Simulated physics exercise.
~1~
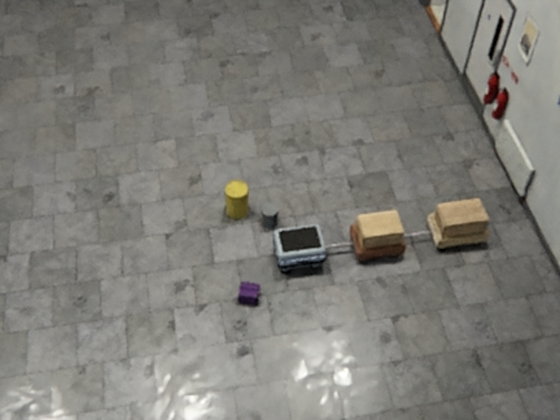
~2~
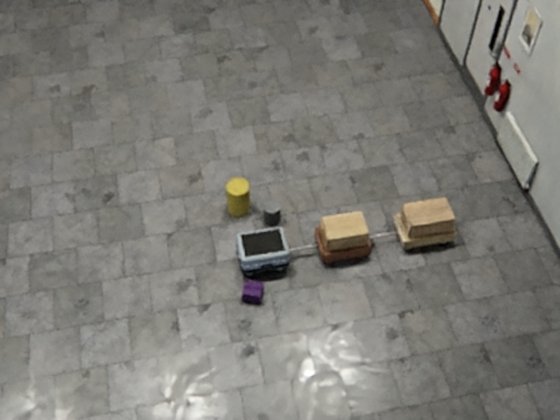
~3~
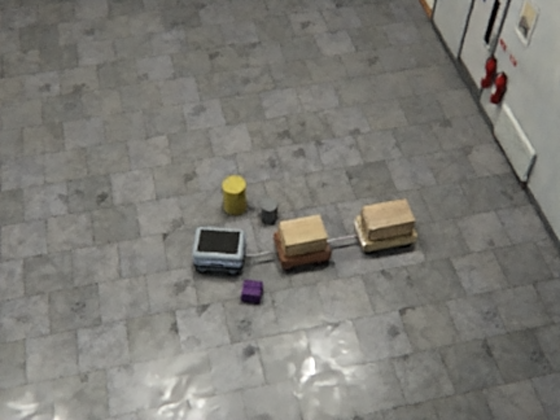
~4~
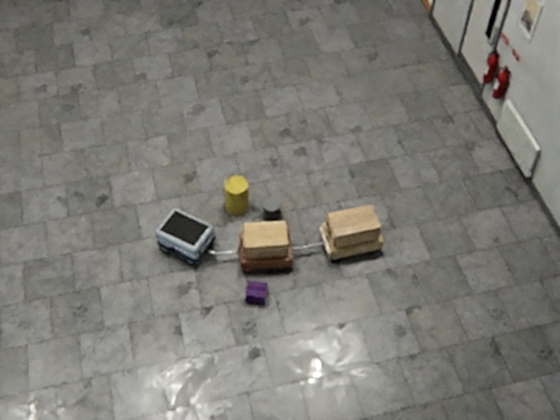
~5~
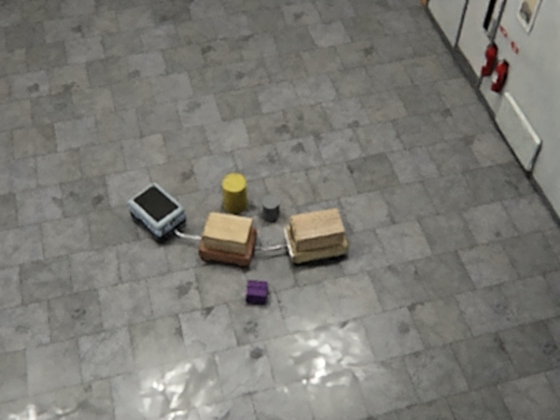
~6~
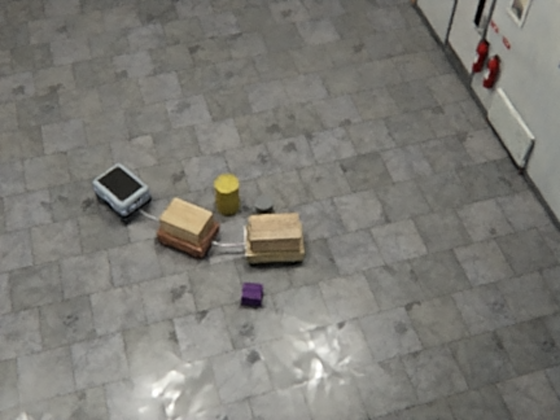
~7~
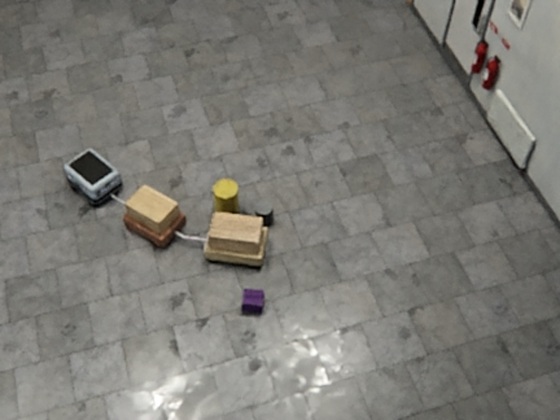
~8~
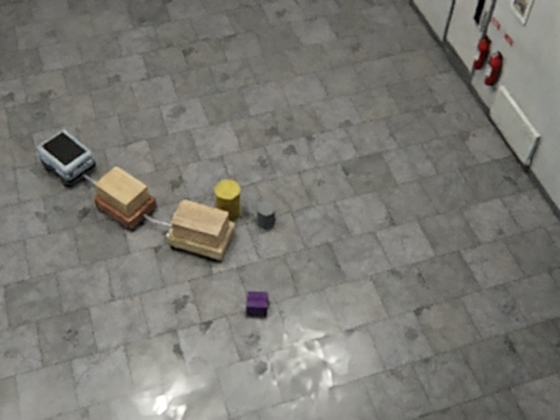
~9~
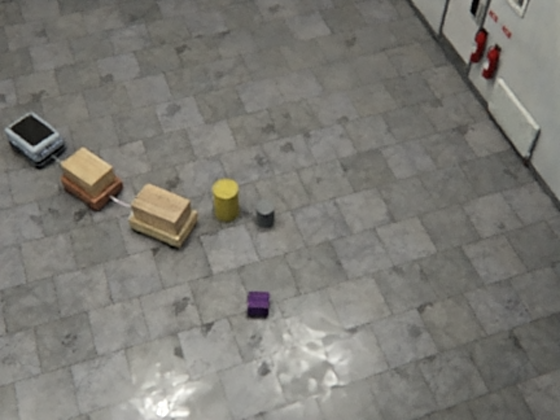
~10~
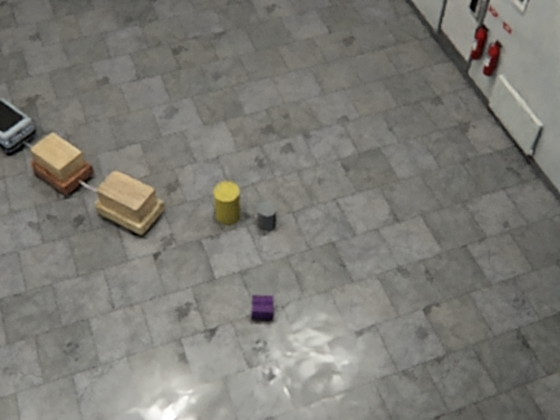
A grey tiled floor beside a white wall with red fire extinguishers is seen from high above at an angle. A pale blue tug with a dark top pulls two carts loaded with tan boxes, near a yellow drum, a small grey pail and a purple box. The tug heads left, leading the carts between the drum and the purple box. It then curves toward the upper left, and each cart swings round behind it past the drum. At the end the tug is partly out of view at the left edge, while the three loose items remain in place.
